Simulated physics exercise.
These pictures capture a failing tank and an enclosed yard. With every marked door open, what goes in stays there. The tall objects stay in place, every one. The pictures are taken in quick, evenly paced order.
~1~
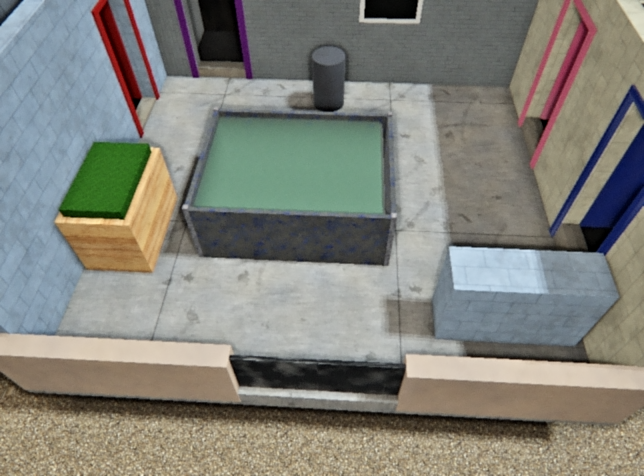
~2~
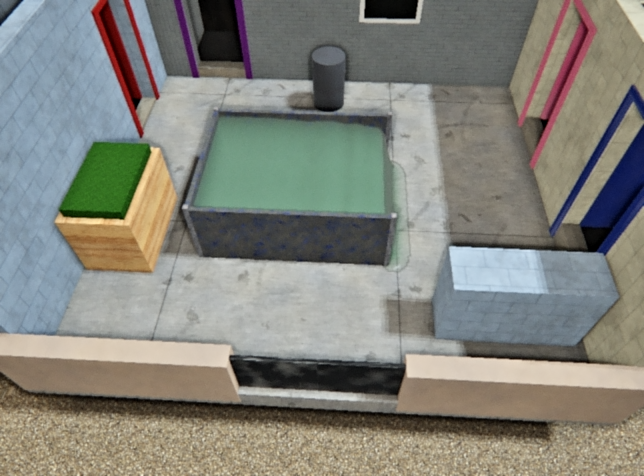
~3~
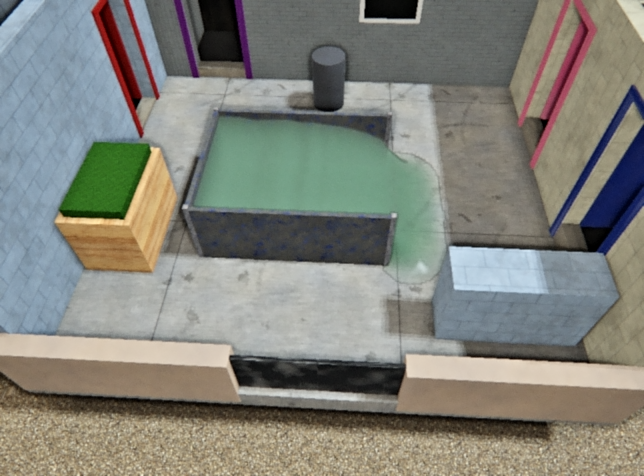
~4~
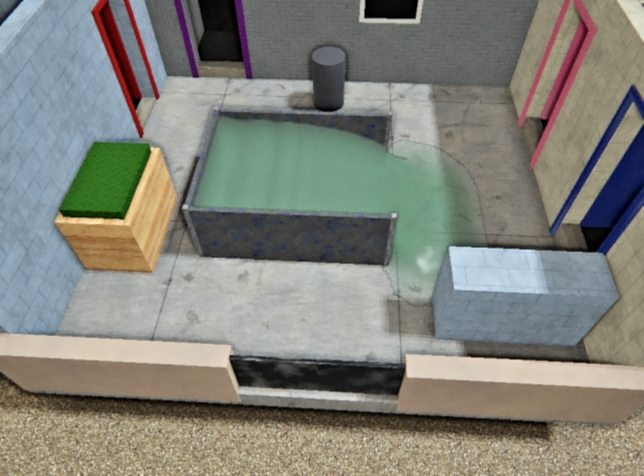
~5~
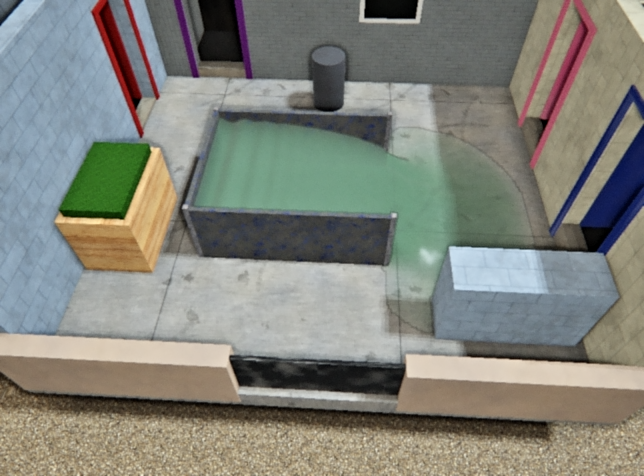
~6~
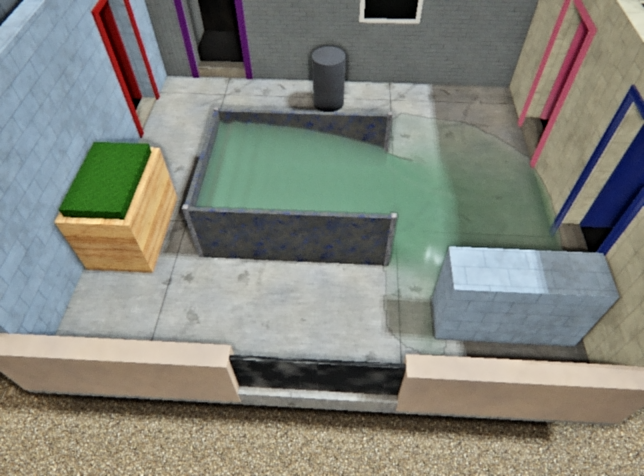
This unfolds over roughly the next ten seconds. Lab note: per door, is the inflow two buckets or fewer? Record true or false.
Pink door false; purple door true; blue door false; red door false.
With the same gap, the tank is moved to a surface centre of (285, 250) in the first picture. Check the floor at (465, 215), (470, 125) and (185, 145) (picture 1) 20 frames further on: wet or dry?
Going through them in that order: Waterlogged, waterlogged and still bare.
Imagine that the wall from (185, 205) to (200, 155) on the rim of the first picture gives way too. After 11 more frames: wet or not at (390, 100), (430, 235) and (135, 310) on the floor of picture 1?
Untouched, untouched, submerged.
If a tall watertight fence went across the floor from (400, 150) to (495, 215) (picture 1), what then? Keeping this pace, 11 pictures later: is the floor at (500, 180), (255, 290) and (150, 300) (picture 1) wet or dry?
Results in order: Swamped / bone-dry / bone-dry.
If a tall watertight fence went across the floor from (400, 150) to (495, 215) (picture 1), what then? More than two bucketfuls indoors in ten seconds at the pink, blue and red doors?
The pink door stays shy of it, the blue door tops the mark and the red door tops the mark.
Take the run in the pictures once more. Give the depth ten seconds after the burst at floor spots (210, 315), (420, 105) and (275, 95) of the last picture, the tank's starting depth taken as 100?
Respectively 14, 10 and 12 per cent.
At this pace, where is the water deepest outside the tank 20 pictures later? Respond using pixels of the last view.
Approximate pixel: (508, 98).
A moment on, water covers 30 % of the floor; the pink door under two buckets in, the purple door not reached, the blue door over two buckets in, the red door not reached.
Next, water covers 35 % of the floor; the pink door over two buckets in, the purple door not reached, the blue door far over two buckets in, the red door not reached.
Then, water covers 65 % of the floor; the pink door over two buckets in, the purple door wet at the sill, nothing in, the blue door far over two buckets in, the red door not reached.
Later, water covers 95 % of the floor; the pink door far over two buckets in, the purple door wet at the sill, nothing in, the blue door far over two buckets in, the red door over two buckets in.
In the end, water covers 100 % of the floor; the pink door far over two buckets in, the purple door wet at the sill, nothing in, the blue door far over two buckets in, the red door far over two buckets in.
